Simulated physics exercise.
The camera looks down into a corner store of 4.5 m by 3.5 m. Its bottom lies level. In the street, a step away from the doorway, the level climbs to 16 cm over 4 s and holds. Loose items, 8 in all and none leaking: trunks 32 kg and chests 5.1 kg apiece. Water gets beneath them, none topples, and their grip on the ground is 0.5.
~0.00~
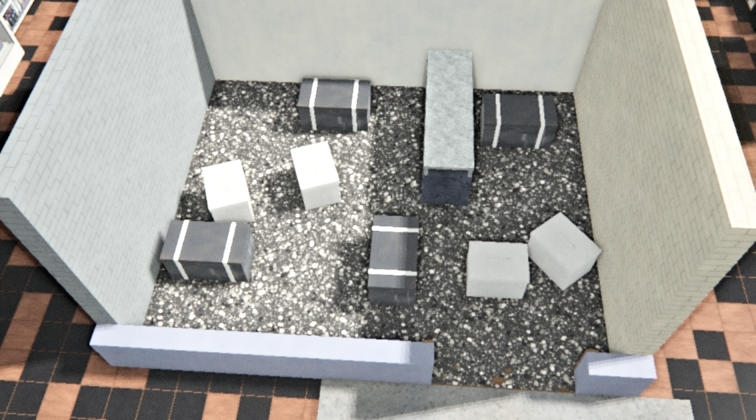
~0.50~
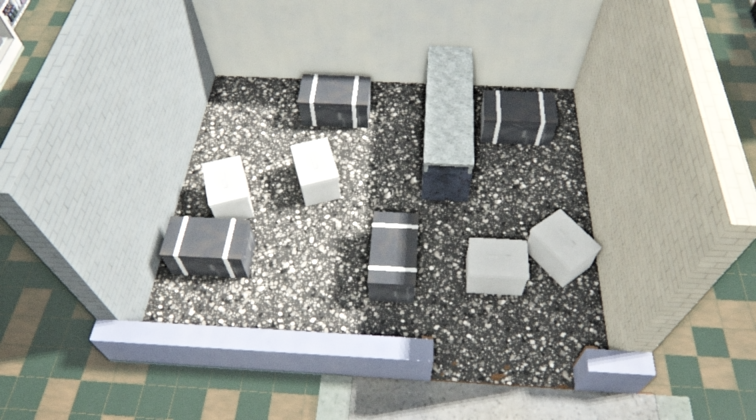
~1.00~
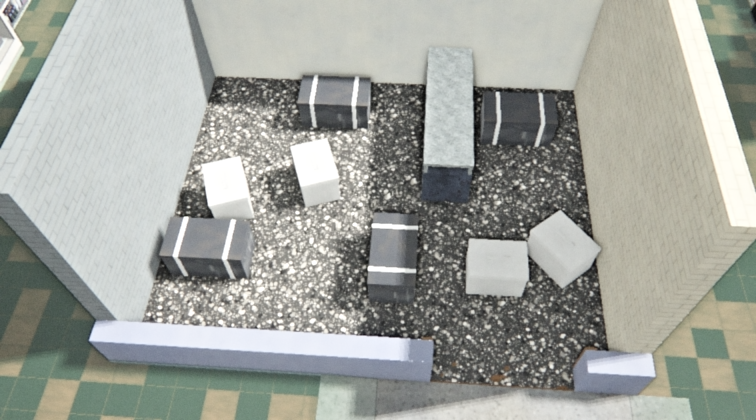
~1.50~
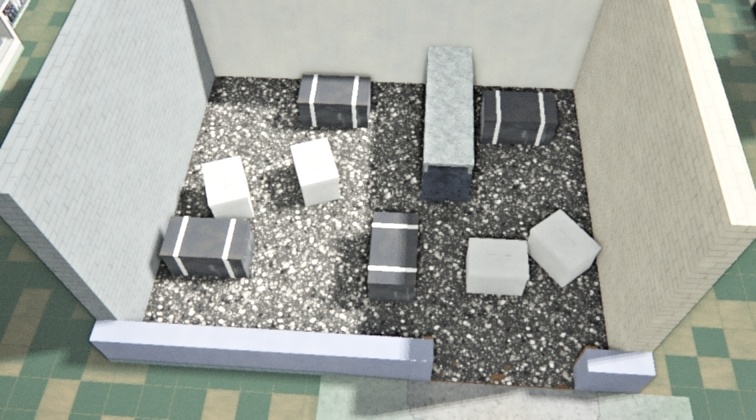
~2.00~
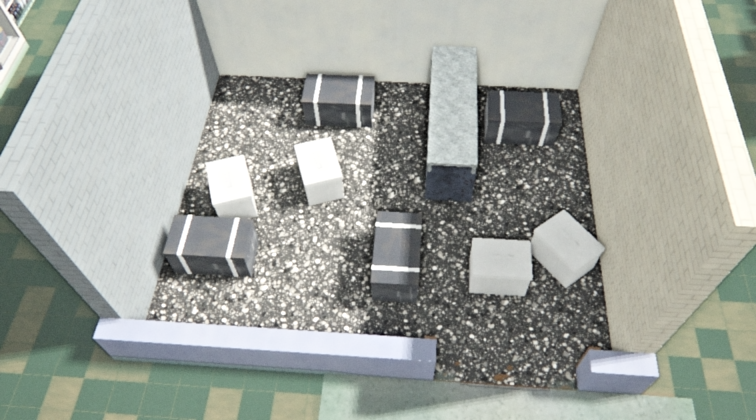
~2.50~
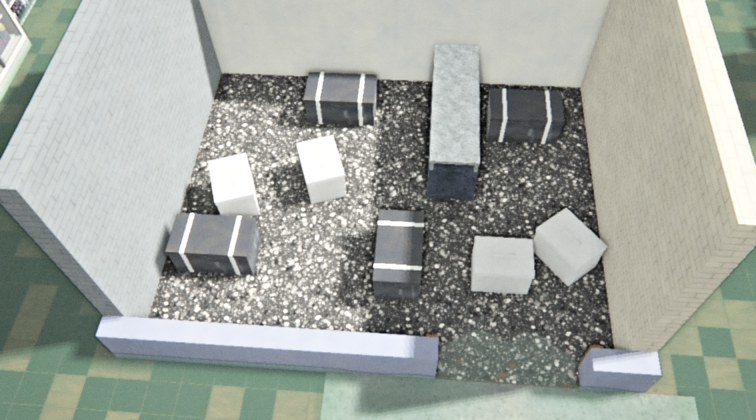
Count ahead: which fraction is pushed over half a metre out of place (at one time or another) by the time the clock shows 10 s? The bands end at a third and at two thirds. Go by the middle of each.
That comes to from one to two thirds.
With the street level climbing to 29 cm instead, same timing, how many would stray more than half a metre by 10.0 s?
Then 5.
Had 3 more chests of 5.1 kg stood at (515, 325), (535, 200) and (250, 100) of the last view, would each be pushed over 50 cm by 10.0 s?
In that order: Over, over, under.
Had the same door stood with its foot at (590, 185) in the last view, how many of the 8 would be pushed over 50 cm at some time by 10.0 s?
In that case 2 of them.
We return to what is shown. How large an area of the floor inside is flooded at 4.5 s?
Roughly 3.5 m2.
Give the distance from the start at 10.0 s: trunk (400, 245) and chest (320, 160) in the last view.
In that order: 0 cm, 100 cm.
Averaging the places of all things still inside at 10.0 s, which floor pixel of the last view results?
At about (378, 171).
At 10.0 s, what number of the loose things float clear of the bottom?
5 of them.
After 3.5 s 0 of 8 are over 50 cm from their spots; 0 afloat.
After 4.5 s 1 of 8 are over 50 cm from their spots; 0 afloat.
After 7.0 s 2 of 8 are over 50 cm from their spots; 2 afloat.
After 10.0 s 3 of 8 are over 50 cm from their spots, and 3 have been at some point; 5 afloat.
